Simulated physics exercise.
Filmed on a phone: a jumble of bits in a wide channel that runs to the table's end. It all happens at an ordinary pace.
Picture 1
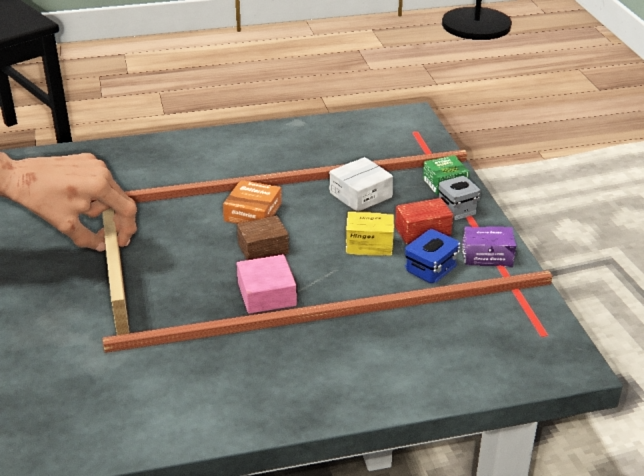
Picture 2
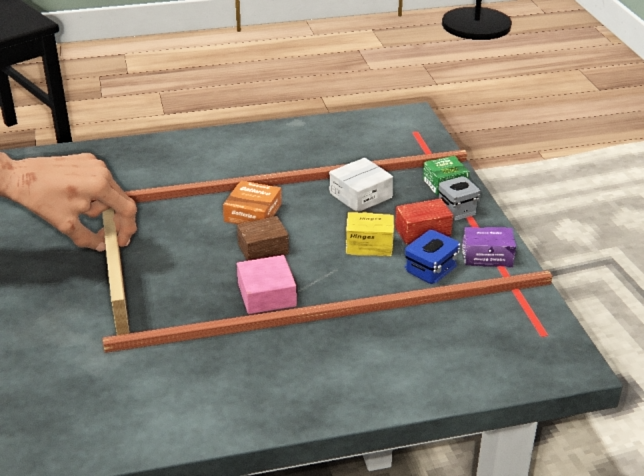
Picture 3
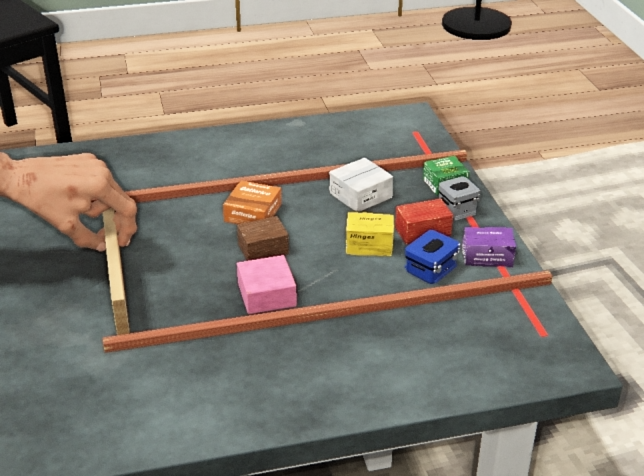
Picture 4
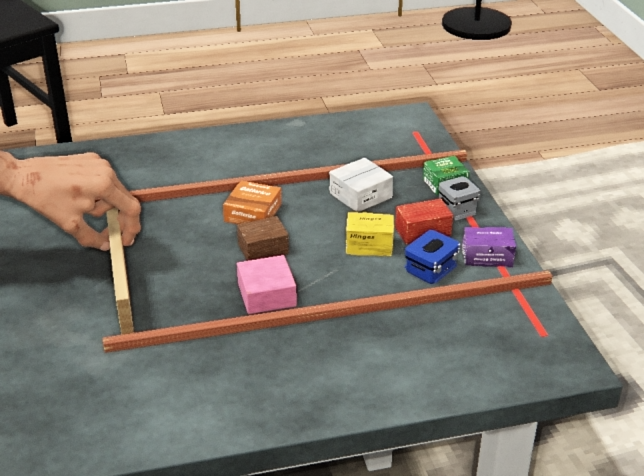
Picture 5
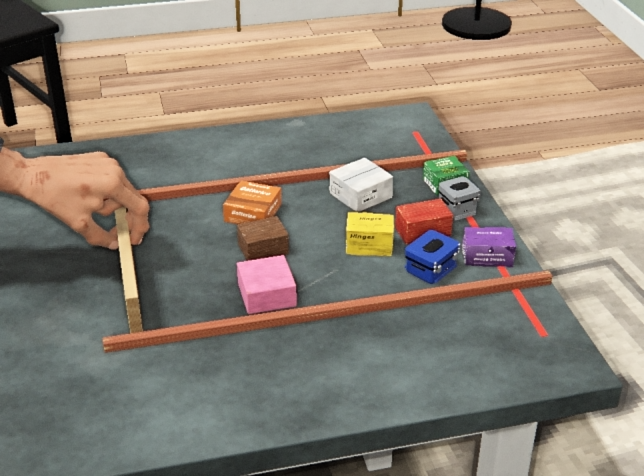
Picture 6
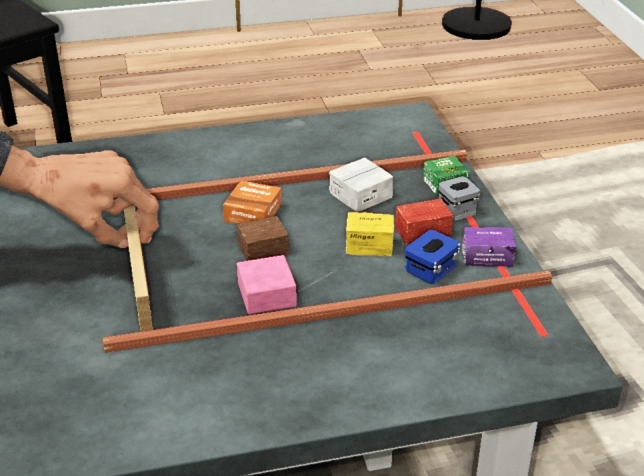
A dark grey tabletop in a room with a wooden floor and a pale patterned rug is seen from above at an angle, the view staying still. Between two reddish-brown rails lie orange, brown and pink blocks nearer the left, white and yellow ones midway, and red, blue, green, grey and purple ones near a red tape line at right. A hand at left holds an upright wooden board still, then slides it slightly rightward, touching none of them.
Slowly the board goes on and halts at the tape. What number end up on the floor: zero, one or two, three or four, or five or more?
The number that fall off is five or more.
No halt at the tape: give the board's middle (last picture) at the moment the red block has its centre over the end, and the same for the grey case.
At (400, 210) for the red block; at (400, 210) for the grey case.
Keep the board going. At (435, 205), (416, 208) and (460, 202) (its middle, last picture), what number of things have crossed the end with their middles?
The counts: 4, 4 and 7.
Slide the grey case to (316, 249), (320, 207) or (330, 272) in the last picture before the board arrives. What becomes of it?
Place by place, it tumbles off; is kept; drops off.
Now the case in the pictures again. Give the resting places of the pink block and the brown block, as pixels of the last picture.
First (520, 248), then (493, 210).
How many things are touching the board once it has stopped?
In contact: 3.
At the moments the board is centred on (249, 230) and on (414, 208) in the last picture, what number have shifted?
First 3, then 10.
Soon after, none off yet; green box at rest near (446, 175); purple box at rest near (489, 247); grey case at rest near (458, 198).
In the end, the number that fall off is five or more; gone, yellow box, white box, blue case, red block, grey case, purple box and green box.
